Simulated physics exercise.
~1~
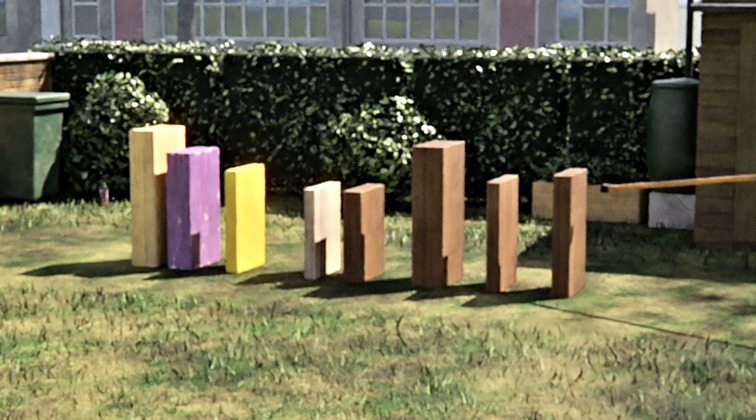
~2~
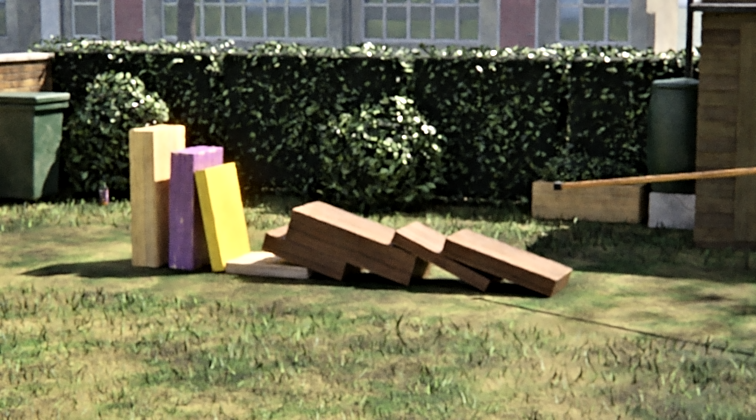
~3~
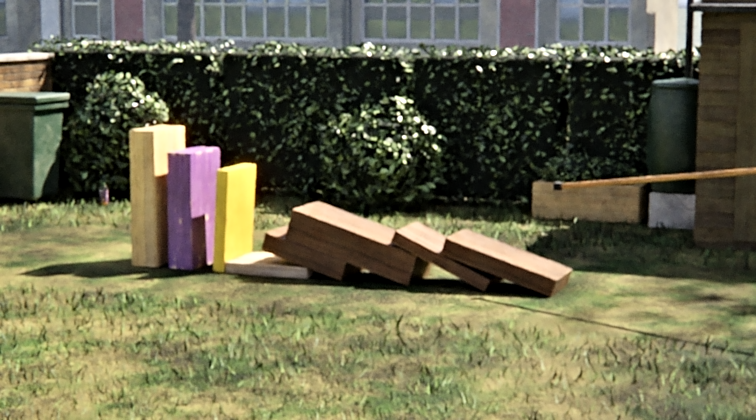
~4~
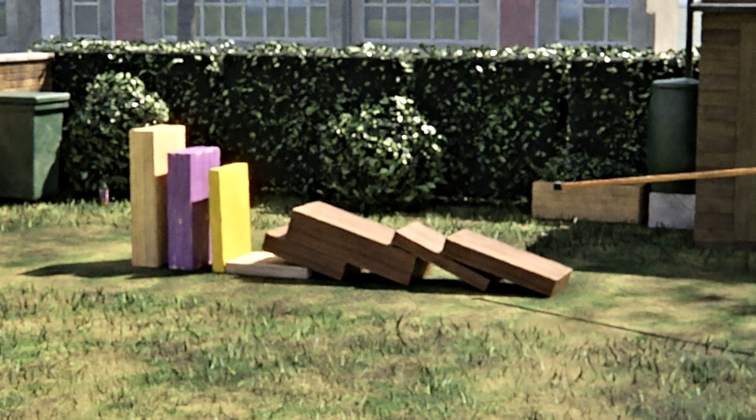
Brown boards standing in a row on the lawn toppled leftward as a pole poked in from the right, taking a pale one down too, while the yellow board tipped against the purple one, rocked back nearly upright and stayed standing beside the last two.
